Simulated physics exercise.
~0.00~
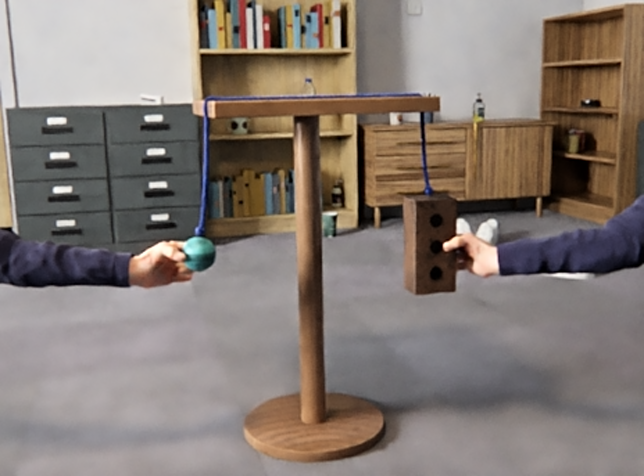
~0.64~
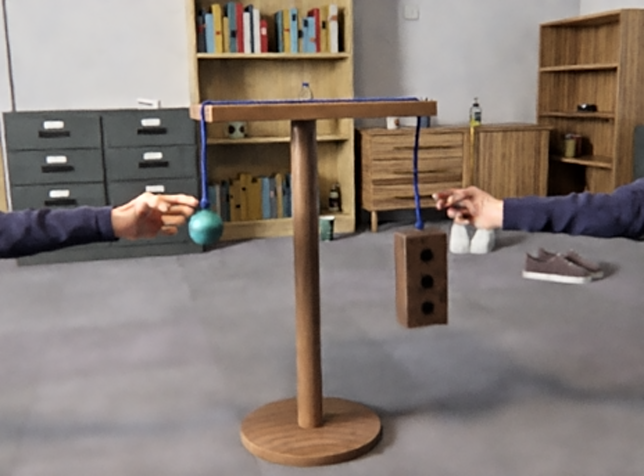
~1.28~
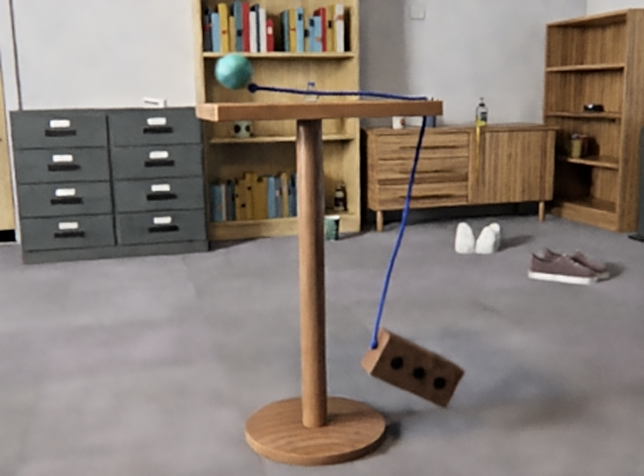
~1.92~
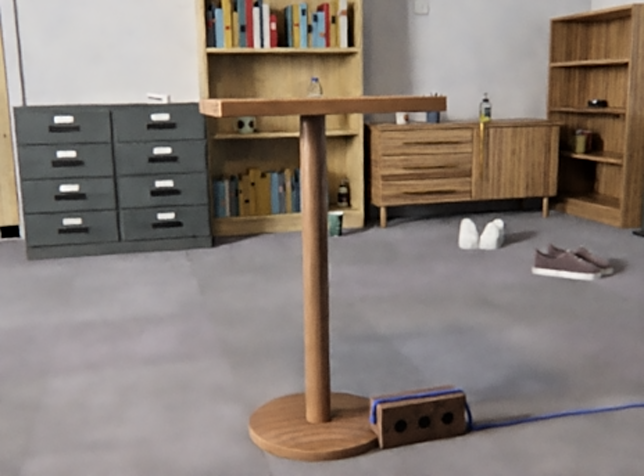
A dark brick dropped on the right once two hands let go, dragging the blue cord across the small wooden table and pulling the green ball up over the top, and finally the brick lay on the floor with the cord stretched rightwards.
